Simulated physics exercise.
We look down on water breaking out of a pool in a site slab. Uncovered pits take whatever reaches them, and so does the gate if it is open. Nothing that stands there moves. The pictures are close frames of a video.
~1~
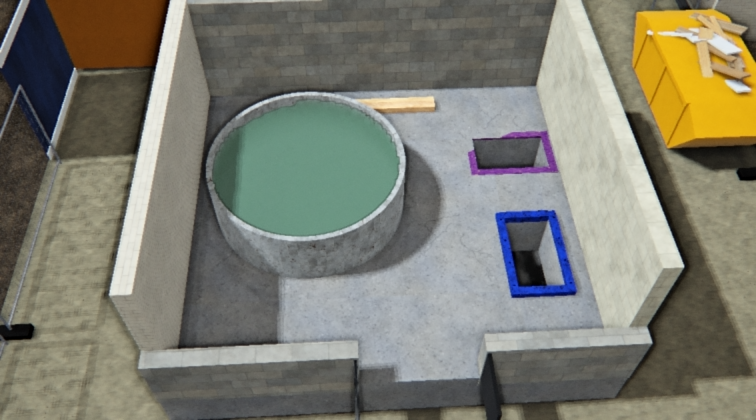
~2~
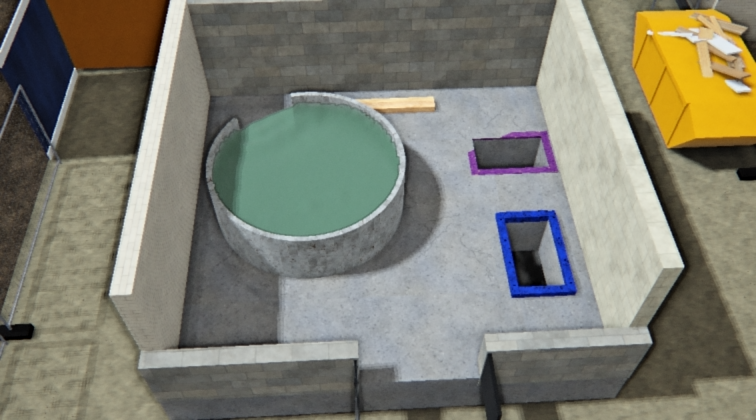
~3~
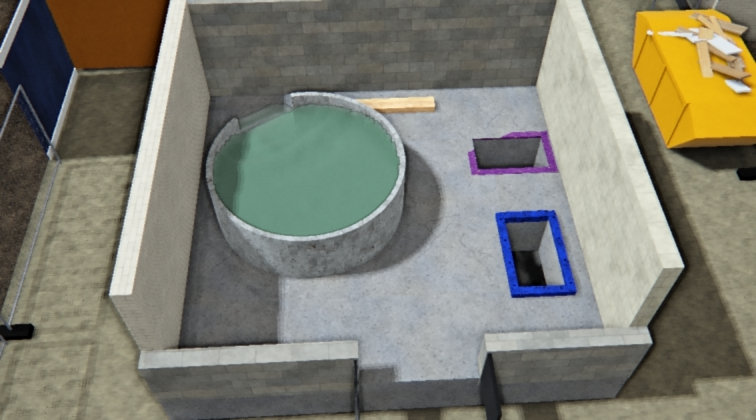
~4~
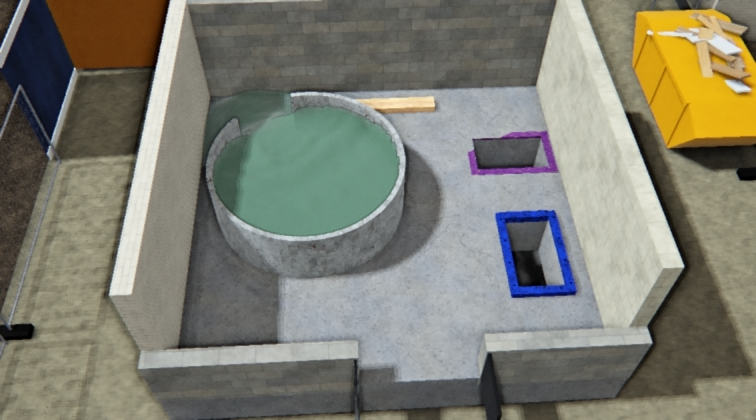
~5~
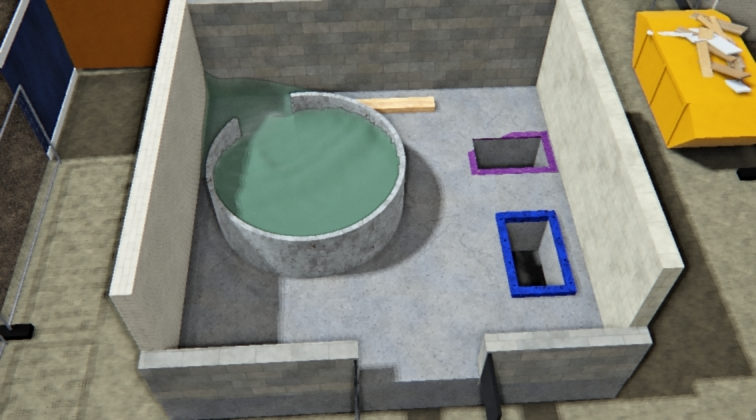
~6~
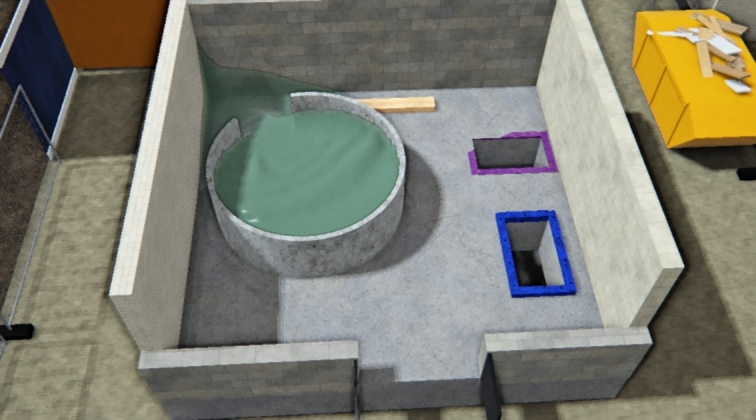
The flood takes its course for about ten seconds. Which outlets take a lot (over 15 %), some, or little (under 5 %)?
The gate takes less than 5 %; the purple pit takes more than 15 %; the blue pit takes less than 5 %.
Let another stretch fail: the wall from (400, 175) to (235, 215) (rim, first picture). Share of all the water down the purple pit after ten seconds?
In per cent: Purple 14.
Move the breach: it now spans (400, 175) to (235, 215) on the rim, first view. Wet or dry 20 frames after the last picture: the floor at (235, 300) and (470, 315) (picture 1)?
In that order: Under water, under water.
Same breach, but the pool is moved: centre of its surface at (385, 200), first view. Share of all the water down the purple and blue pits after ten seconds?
Parts in a hundred: Purple 20, blue 2.
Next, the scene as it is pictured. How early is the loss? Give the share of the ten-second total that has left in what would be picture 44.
Close to 45 %.
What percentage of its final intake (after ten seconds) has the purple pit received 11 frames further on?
I make it 0 per cent.
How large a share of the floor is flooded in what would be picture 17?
Near 40 in a hundred.
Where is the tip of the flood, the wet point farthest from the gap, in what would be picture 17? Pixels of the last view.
Roughly at (531, 91).
A moment on, water covers 20 % of the floor; the gate 0 %, the purple pit 0 %, the blue pit 0 %.
Next, water covers 40 % of the floor; the gate 0 %, the purple pit 0 %, the blue pit 0 %.
Then, water covers 70 % of the floor; the gate 0 %, the purple pit 4 %, the blue pit 0 %.
Later, water covers 95 % of the floor; the gate 1 %, the purple pit 15 %, the blue pit 1 %.
In the end, water covers 95 % of the floor; the gate 3 %, the purple pit 30 %, the blue pit 1 %.
